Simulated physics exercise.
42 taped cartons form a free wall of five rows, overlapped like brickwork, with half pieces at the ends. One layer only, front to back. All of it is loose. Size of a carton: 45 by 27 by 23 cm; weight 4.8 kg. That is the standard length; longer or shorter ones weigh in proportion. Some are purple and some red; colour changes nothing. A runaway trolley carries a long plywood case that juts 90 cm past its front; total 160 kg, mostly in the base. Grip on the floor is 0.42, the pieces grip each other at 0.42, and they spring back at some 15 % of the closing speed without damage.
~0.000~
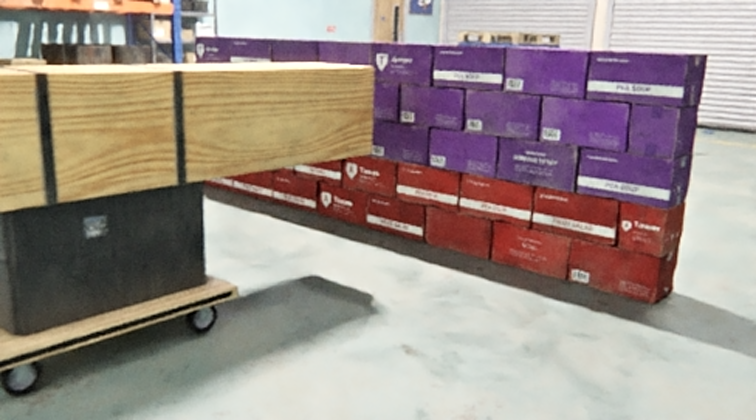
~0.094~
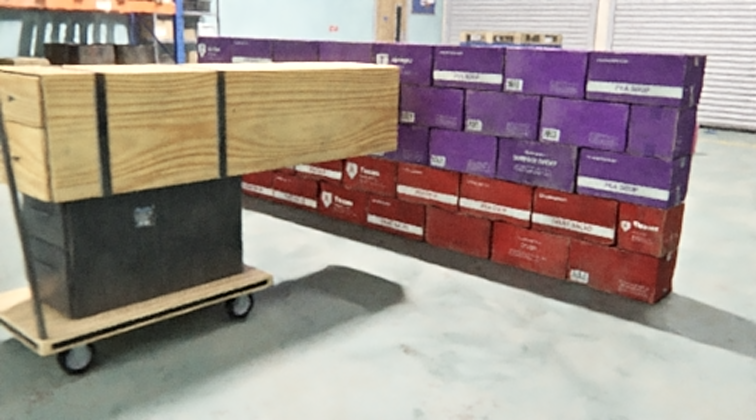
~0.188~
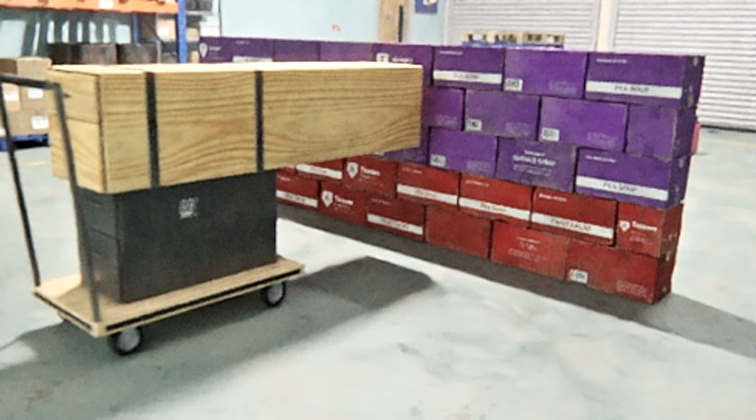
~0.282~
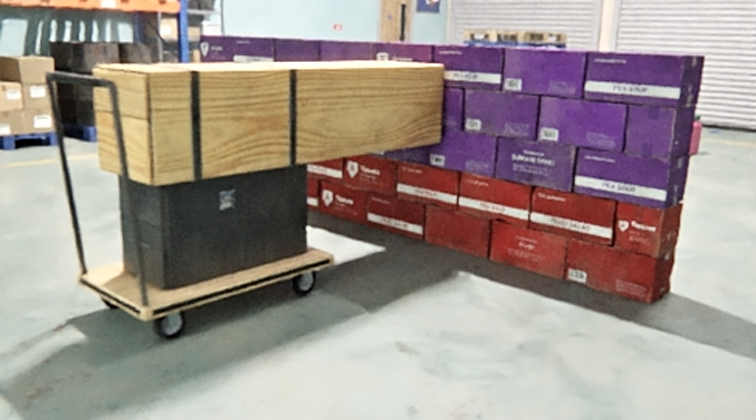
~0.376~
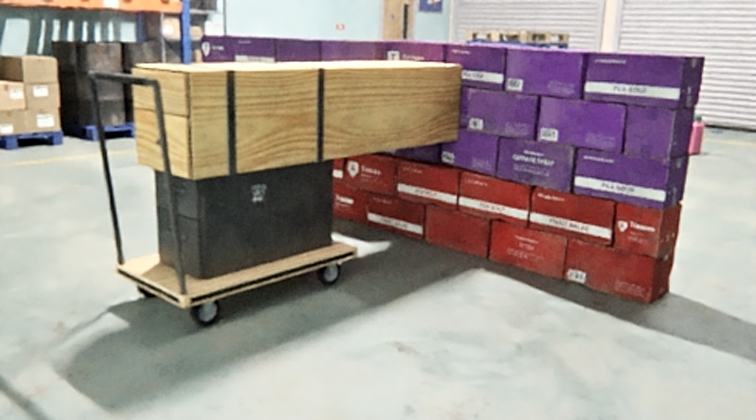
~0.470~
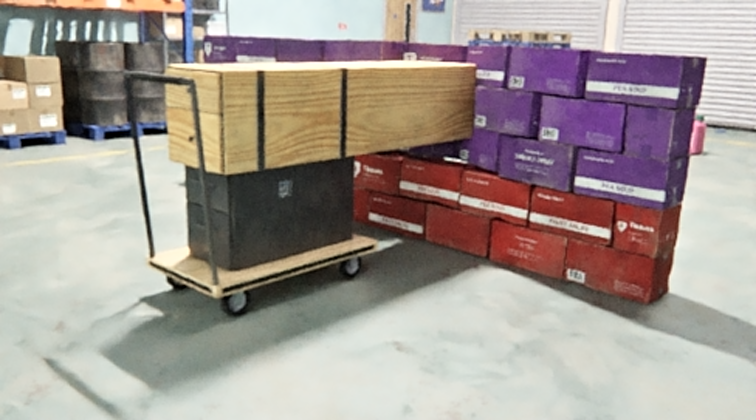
A flat trolley carrying a black box and a long, black-strapped wooden crate rolls rightward and away across a pale warehouse floor, seen from the front at an angle. Purple cartons stacked over red ones form a staggered wall at right, before grey shutters. The crate's leading end closes on the wall and pushes into it, slightly disturbing cartons there, while the camera barely shifts and nobody is visible.
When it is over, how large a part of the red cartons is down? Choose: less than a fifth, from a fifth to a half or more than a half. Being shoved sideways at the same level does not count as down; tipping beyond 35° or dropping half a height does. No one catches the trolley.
The part is fewer than one in five.
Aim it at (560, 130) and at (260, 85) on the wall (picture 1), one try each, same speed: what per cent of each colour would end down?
Red 10 then 10, purple 30 then 40 per cent.
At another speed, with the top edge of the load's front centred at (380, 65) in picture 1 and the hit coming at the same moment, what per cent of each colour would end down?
Then red 10, purple 40 per cent.
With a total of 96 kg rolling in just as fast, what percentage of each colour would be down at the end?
In that case red 10, purple 40 per cent.
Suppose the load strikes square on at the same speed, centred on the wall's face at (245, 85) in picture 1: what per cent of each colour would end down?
In that case red 10, purple 30 per cent.
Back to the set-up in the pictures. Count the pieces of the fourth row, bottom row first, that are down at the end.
The count is 3.
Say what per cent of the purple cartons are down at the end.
Purple 40 per cent.
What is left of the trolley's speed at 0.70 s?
About 1.5 m/s.
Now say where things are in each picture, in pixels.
In the first frame (we follow the side turned to the camera; the camera moves round a little), load (366, 94) 65 cm short of the wall; top purple carton (211, 52); no piece has moved.
In the second frame, load (392, 93) 45 cm short of the wall.
In the third frame, load (415, 91) 26 cm short of the wall.
In the fourth frame, load (437, 89) 7 cm short of the wall.
In the fifth frame, load (455, 88) 10 cm into the wall's line; 7 stirred so far.
In the sixth frame, load (470, 88) 25 cm into the wall's line; top purple carton (219, 50); 11 stirred so far.
Around 0.70 s, load 61 cm past the wall's line, still rolling; none of the 17 red cartons down (3 of 42 in all colours); top red carton unmoved.
Around 1.06 s, load 1.10 m past the wall's line, still rolling; none of the 17 red cartons down (8 of 42 in all colours); top red carton unmoved.
Around 1.60 s, load 1.56 m past the wall's line, still rolling; 1 of the 17 red cartons down (10 of 42 in all colours); top red carton unmoved.
Finally (3.1 s), load 1.97 m past the wall's line, stopped; 1 of the 17 red cartons down (10 of 42 in all colours); top red carton unmoved; top purple carton unmoved. That is 6 per cent. Seen by the last camera, middles, top red carton near (252, 143), top purple carton near (234, 51).
